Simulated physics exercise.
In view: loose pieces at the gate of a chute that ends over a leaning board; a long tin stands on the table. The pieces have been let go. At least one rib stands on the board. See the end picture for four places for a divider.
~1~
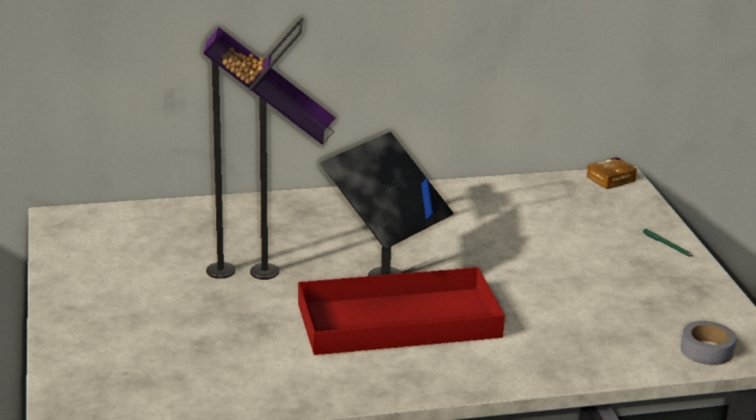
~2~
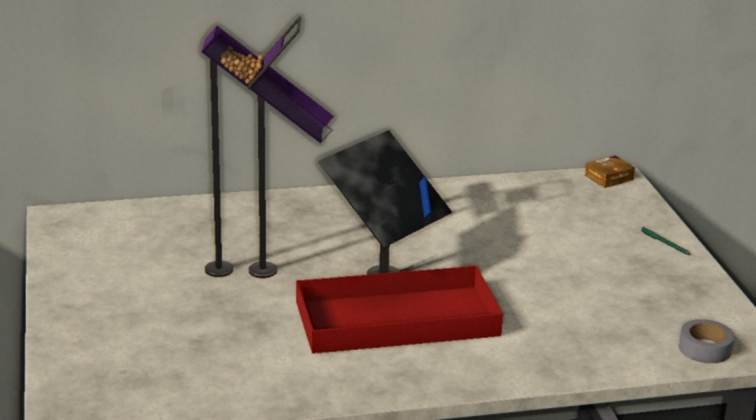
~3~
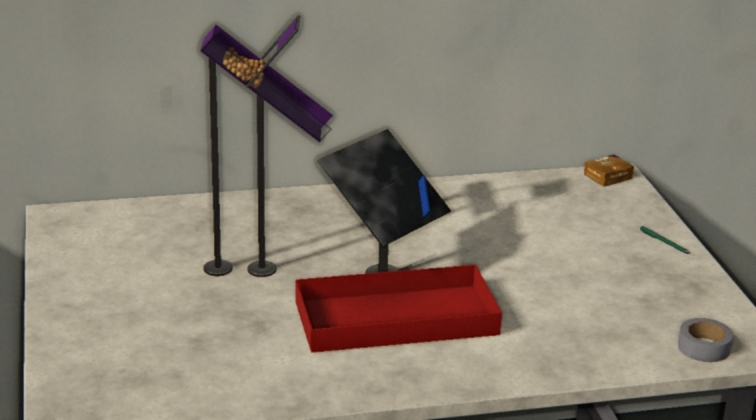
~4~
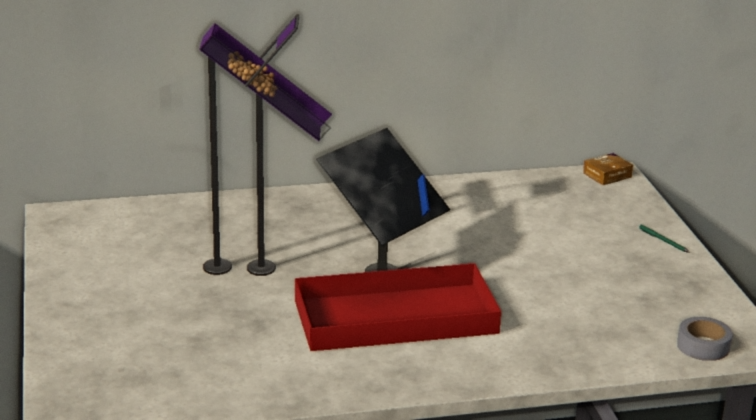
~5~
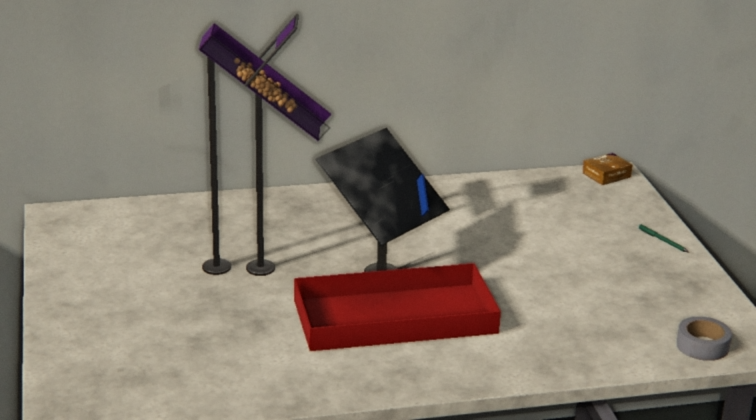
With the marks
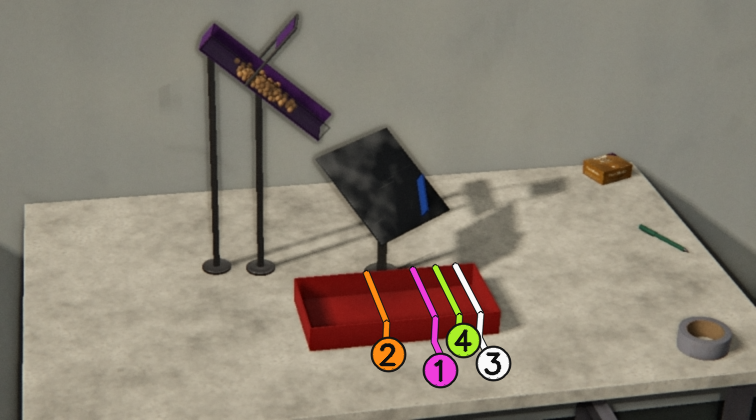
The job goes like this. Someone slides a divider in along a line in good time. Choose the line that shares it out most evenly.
4 works best here.
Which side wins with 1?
Right.
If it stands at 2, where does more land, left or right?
Right.
On the marked copy, line 1 crosses the front rim at (435, 317); line 2 crosses the front rim at (386, 322); line 3 crosses the front rim at (480, 313); line 4 crosses the front rim at (459, 315).
With 1, of what is caught, a small part on the left of the divider, nearly all on the right.
With 2, of what is caught, none on the left of the divider, all on the right.
With 3, of what is caught, nearly all on the left of the divider, a small part on the right.
With 4, of what is caught, about half on the left of the divider, about half on the right.
